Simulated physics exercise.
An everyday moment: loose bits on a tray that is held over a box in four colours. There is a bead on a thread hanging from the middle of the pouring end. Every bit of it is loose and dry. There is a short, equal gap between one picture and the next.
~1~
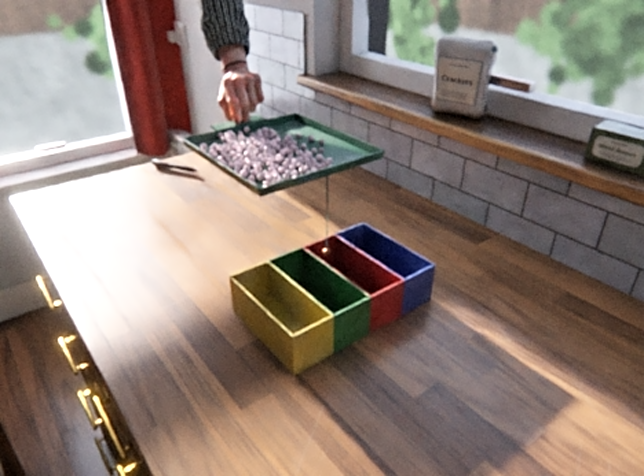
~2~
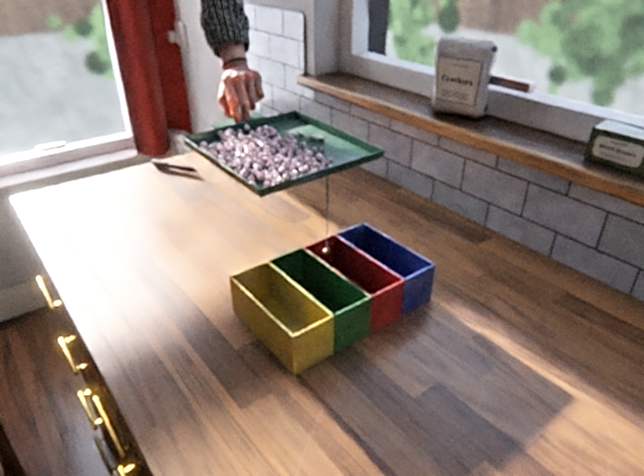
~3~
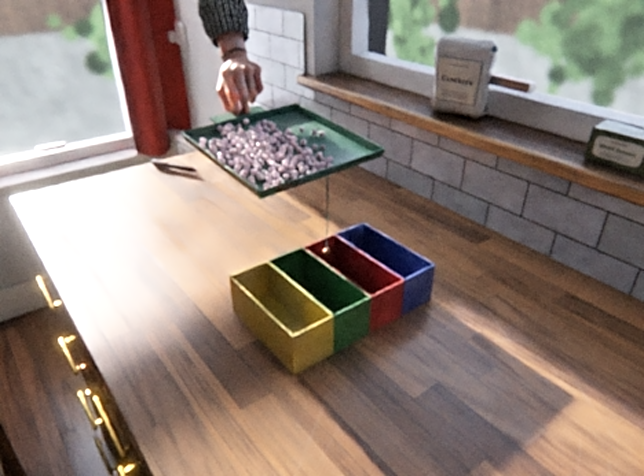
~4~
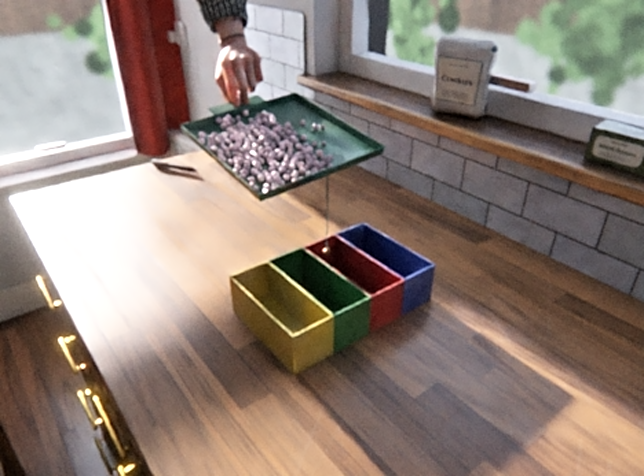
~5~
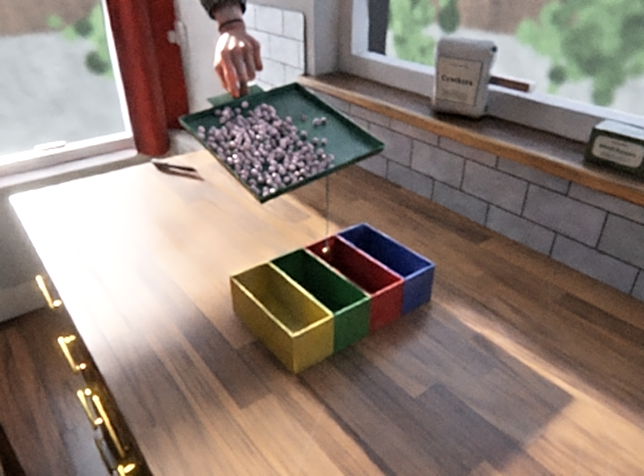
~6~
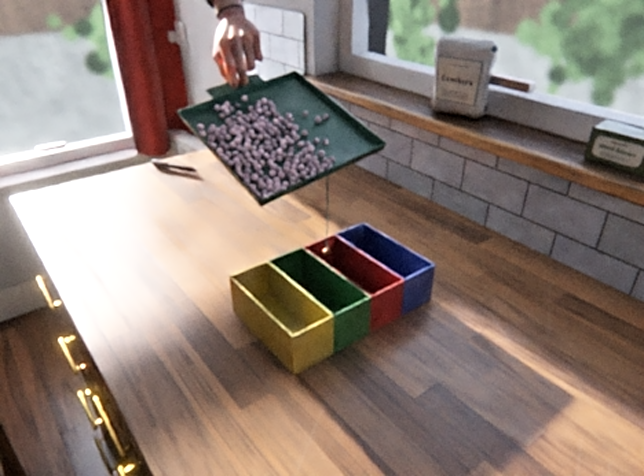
A hand in a dark knitted sleeve holds a green tray of small pale beads above a wooden kitchen counter, seen from above at an angle, near windows and white tiles. Below sits an open box with yellow, green, red and blue cells from left to right, a small bead hanging on a thread above it. The hand gradually tilts the tray, its near left corner lowest, and the load shifts and spreads while the camera stays still.
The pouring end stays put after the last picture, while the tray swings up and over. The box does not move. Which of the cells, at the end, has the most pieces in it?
The yellow cell has the most pieces in it.
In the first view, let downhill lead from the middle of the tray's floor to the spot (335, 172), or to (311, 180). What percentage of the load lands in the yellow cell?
Roughly 10 percent first and 50 percent second.
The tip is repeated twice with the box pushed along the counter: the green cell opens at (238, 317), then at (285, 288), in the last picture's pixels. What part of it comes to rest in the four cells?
Try 1: Some 100 %; try 2: Some 100 %.
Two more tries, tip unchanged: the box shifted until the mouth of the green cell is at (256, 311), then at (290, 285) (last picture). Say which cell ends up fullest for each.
The first time it is red; the second time it is the green cell.
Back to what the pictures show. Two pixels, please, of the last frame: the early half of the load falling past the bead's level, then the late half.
I'd say around (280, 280) at first, then around (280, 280).
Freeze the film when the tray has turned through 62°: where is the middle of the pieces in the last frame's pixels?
Its middle sits at about pixel (280, 185).
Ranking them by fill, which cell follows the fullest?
It's that green cell.
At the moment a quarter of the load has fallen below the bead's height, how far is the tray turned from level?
I'd say it is tilted about 75°.
Just after the last frame, tray tipped steeply; the larger part on the tray; about a tenth in the yellow cell; just a few in the green cell; about a tenth falling or outside the box.
A moment on, tray tipped right over; just a few on the tray; roughly two thirds in the yellow cell; roughly a quarter in the green cell; about a tenth falling or outside the box.
Further on, tray tipped past a quarter turn; the larger part in the yellow cell; roughly a quarter in the green cell; just a few in the red cell; about a tenth falling or outside the box.
When it is over, tray tipped past a quarter turn; the larger part in the yellow cell; roughly a quarter in the green cell; just a few in the red cell; not one in the blue cell; about a tenth outside the box.
